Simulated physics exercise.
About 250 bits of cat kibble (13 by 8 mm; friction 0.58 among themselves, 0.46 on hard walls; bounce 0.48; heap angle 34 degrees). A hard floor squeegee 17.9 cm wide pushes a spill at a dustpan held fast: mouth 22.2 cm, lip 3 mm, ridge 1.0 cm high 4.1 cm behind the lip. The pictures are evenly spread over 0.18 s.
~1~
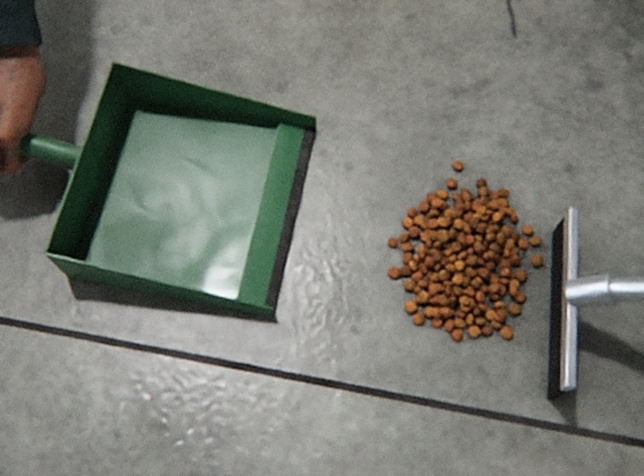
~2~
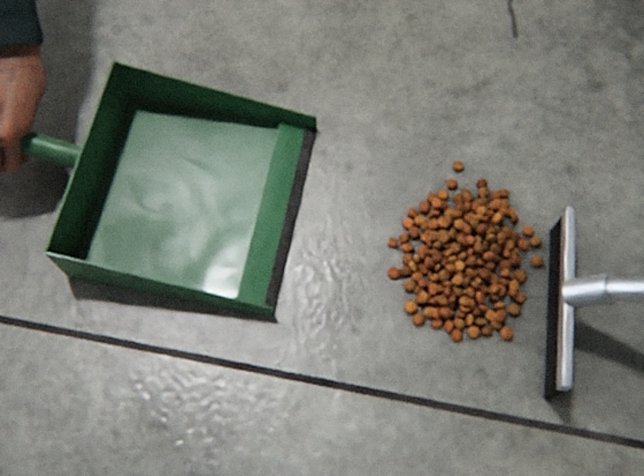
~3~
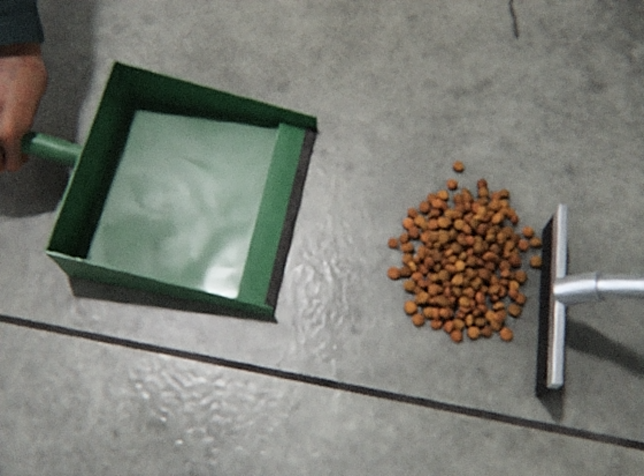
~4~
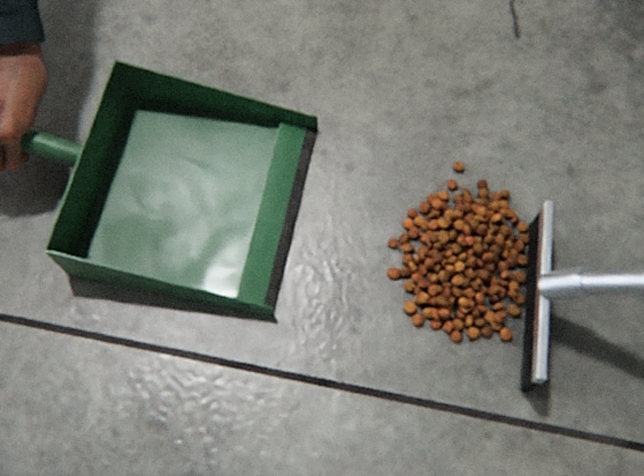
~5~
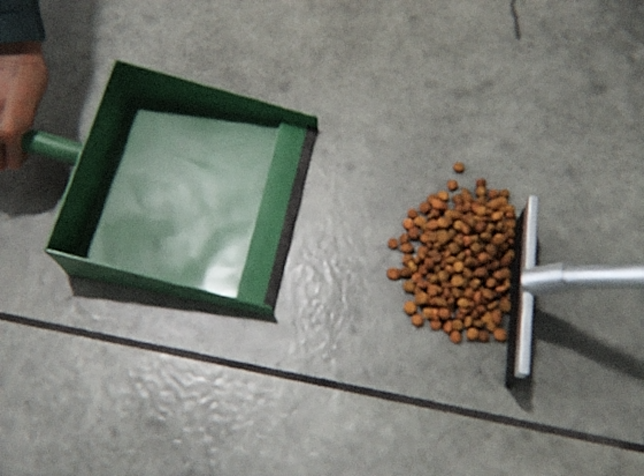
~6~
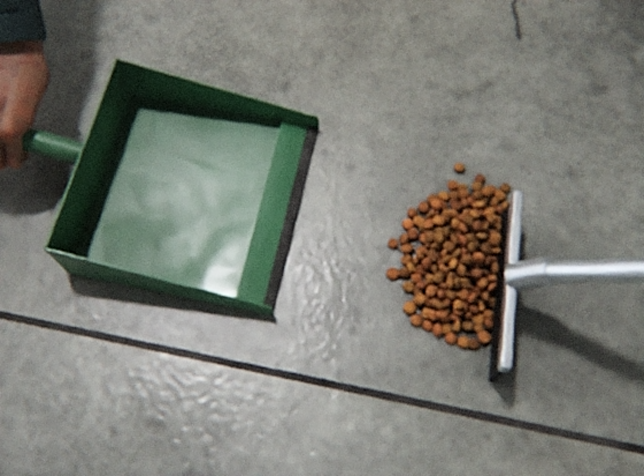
Hand holding a green dustpan still on grey floor while a squeegee slides left from the right, pushing into brown kibble pieces.
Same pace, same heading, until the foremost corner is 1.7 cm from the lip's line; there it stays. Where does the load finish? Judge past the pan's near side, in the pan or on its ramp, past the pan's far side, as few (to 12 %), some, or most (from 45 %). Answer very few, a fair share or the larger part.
Near side very few, pan the larger part, far side very few.
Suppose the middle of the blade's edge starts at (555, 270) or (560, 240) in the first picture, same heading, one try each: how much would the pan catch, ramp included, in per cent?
Some 45 and 30 per cent.
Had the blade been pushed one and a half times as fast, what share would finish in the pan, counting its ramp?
Then about 55 per cent.
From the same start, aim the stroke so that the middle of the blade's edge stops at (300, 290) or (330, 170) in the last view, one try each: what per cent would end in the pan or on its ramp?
About 35 and 35 per cent.
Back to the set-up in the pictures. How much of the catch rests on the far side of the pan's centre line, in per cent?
Roughly 50 per cent.
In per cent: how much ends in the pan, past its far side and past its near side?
Near side 5, pan 50, far side 0.
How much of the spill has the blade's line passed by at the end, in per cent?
Roughly 20 per cent.
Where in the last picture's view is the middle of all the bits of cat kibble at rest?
At about (297, 201).
Then, 0.23 s after the last picture, middle of the blade 12 cm from the lip; 0 % over the lip, far side 0 %, near side 0 %.
Then, 0.38 s after the last picture, middle of the blade 5 cm from the lip; 5 % over the lip, far side 0 %, near side 5 %.
Then, 0.65 s after the last picture, middle of the blade 2 cm from the lip; 50 % over the lip, far side 0 %, near side 5 %.
In the end, near side 5 %, pan 50 %, far side 0 %, in front of the lip or behind the blade 45 %.
